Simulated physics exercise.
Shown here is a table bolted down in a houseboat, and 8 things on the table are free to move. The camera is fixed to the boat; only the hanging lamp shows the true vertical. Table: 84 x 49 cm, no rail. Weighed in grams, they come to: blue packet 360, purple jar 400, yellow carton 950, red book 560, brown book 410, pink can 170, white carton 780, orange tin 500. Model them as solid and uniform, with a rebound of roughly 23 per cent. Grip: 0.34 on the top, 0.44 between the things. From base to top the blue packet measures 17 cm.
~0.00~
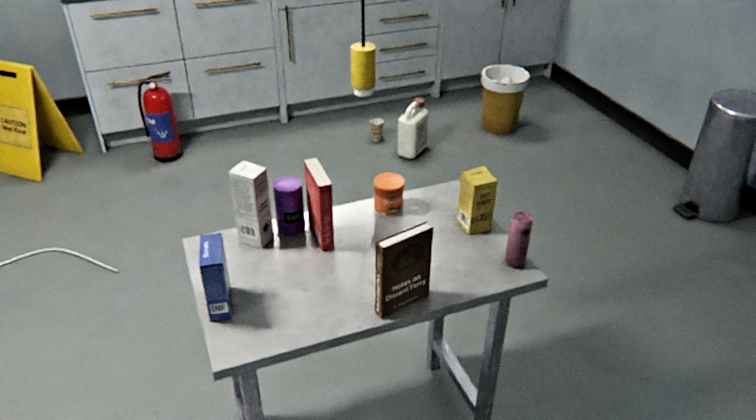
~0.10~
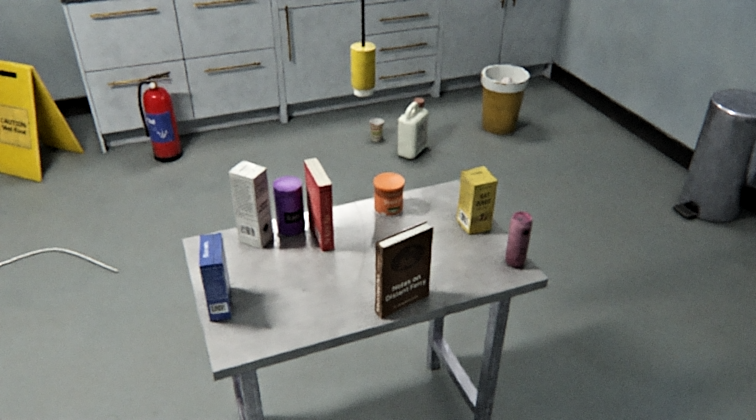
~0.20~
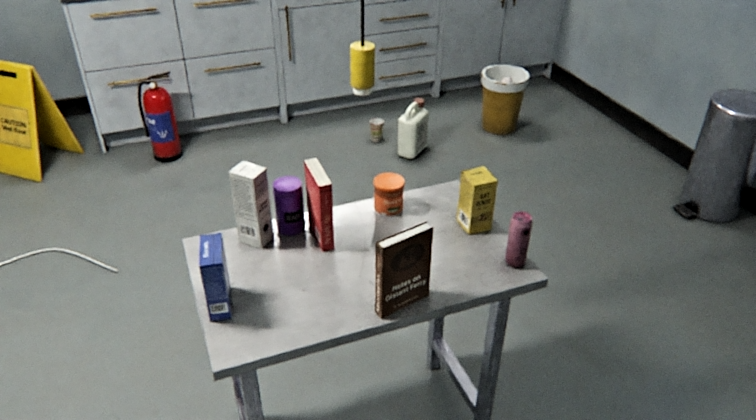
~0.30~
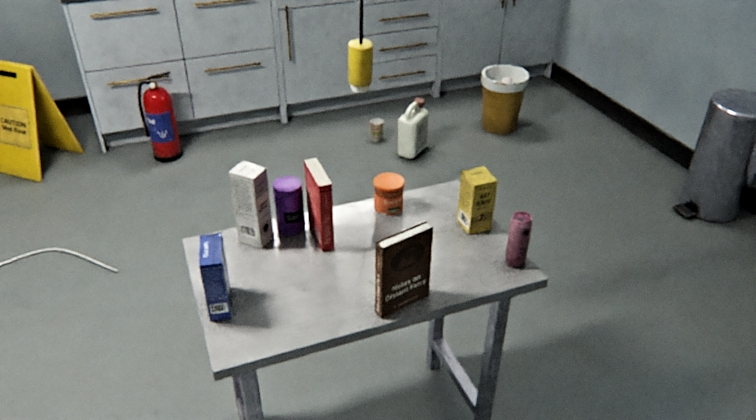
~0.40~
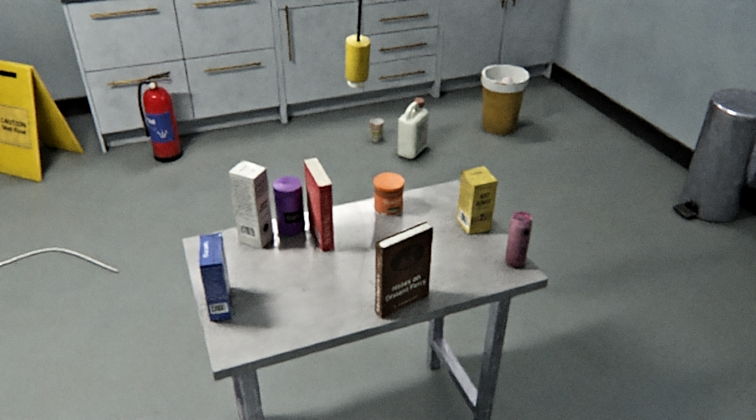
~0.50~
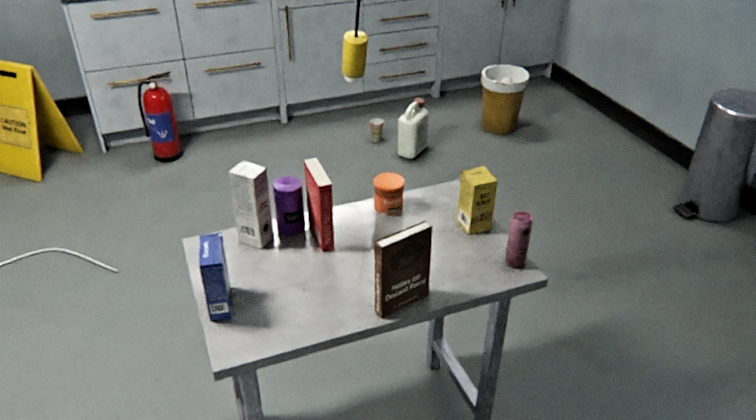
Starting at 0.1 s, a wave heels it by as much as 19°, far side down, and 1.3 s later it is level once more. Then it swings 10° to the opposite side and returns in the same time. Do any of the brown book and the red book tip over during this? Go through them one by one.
The brown book tips over. The red book does not tip.
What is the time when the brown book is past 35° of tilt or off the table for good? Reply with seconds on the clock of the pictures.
At about 0.8 s.
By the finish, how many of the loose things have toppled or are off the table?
So, 1 in all.
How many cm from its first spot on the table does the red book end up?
About 3 cm.
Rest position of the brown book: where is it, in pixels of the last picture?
Rest point: Near (364, 256).
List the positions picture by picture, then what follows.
The first frame shows boat level; brown book (404, 271); red book (320, 205).
The second frame shows boat level; yellow carton (477, 201); pink can (518, 240).
The third frame shows floor tilted 1°, far side down; white carton (252, 206); orange tin (389, 195).
The fourth frame shows floor tilted 4°, far side down; blue packet (216, 277); purple jar (289, 206).
The fifth frame shows floor tilted 8°, far side down; yellow carton (477, 201); pink can (518, 240).
The sixth frame shows floor tilted 13°, far side down; brown book (403, 270); red book (320, 205).
After 0.80 s, floor tilted 19°, far side down; brown book tipped 58° from how it sat near (379, 261).
After 0.90 s, floor tilted 17°, far side down; brown book on its side near (366, 261).
At rest (3.2 s), tipped over on the table, brown book; the other 7 in place, give or take 5 cm. Seen from the same camera at the end, brown book near (364, 255), red book near (315, 200).
